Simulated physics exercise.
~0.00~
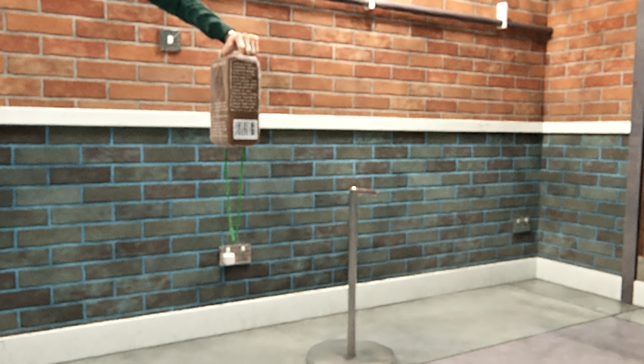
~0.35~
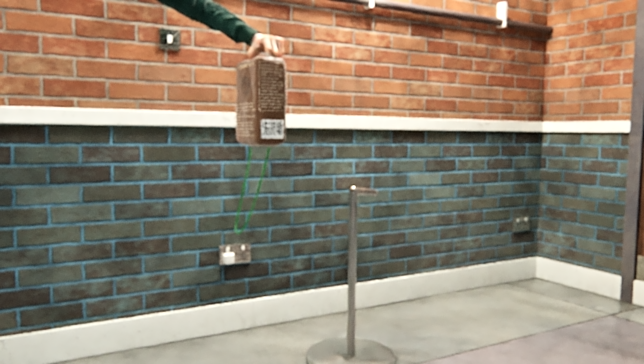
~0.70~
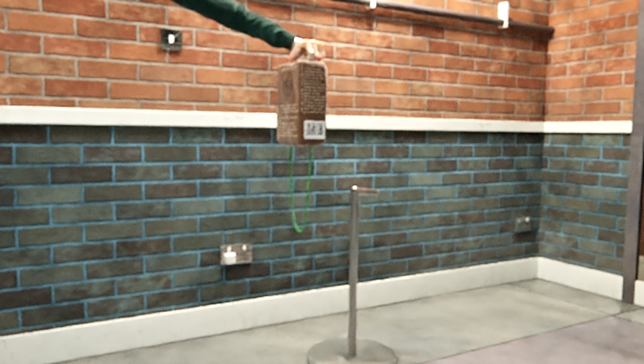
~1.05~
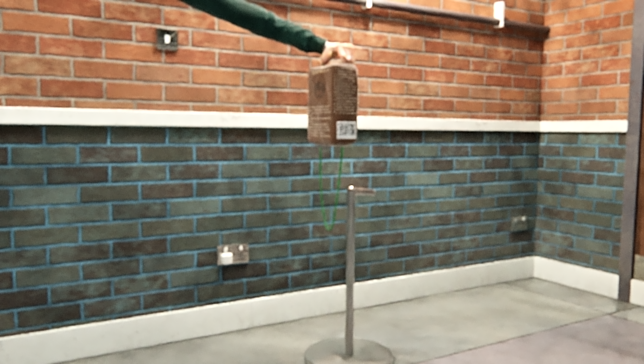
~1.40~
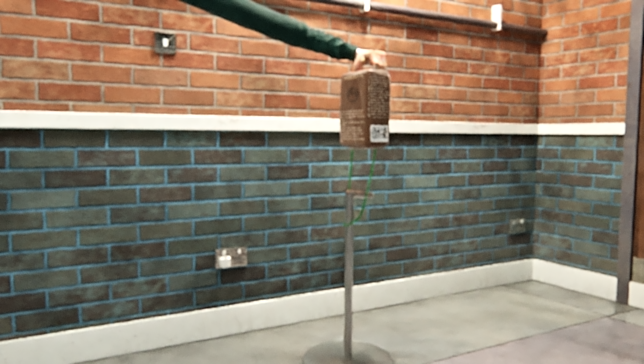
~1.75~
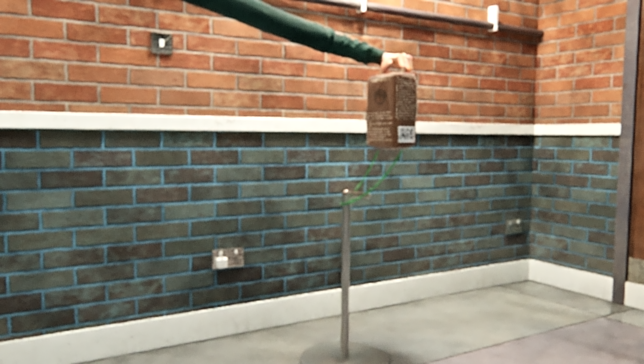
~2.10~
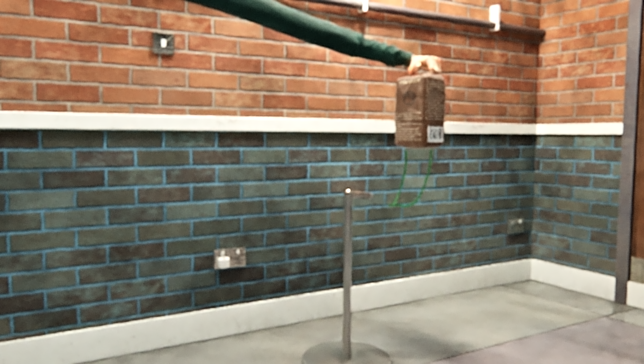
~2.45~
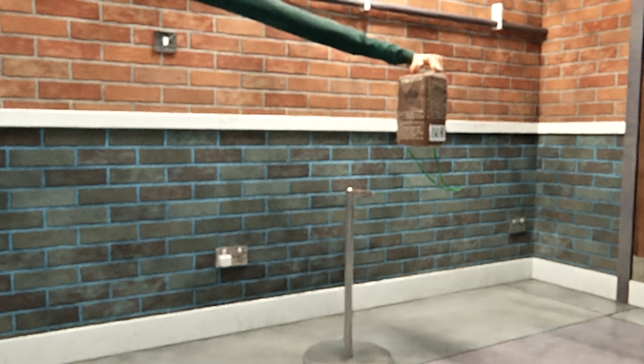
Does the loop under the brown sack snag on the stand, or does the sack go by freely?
The sack goes by freely. Its green loop passes the top of the stand and is still hanging beneath the sack on the right side at the end.
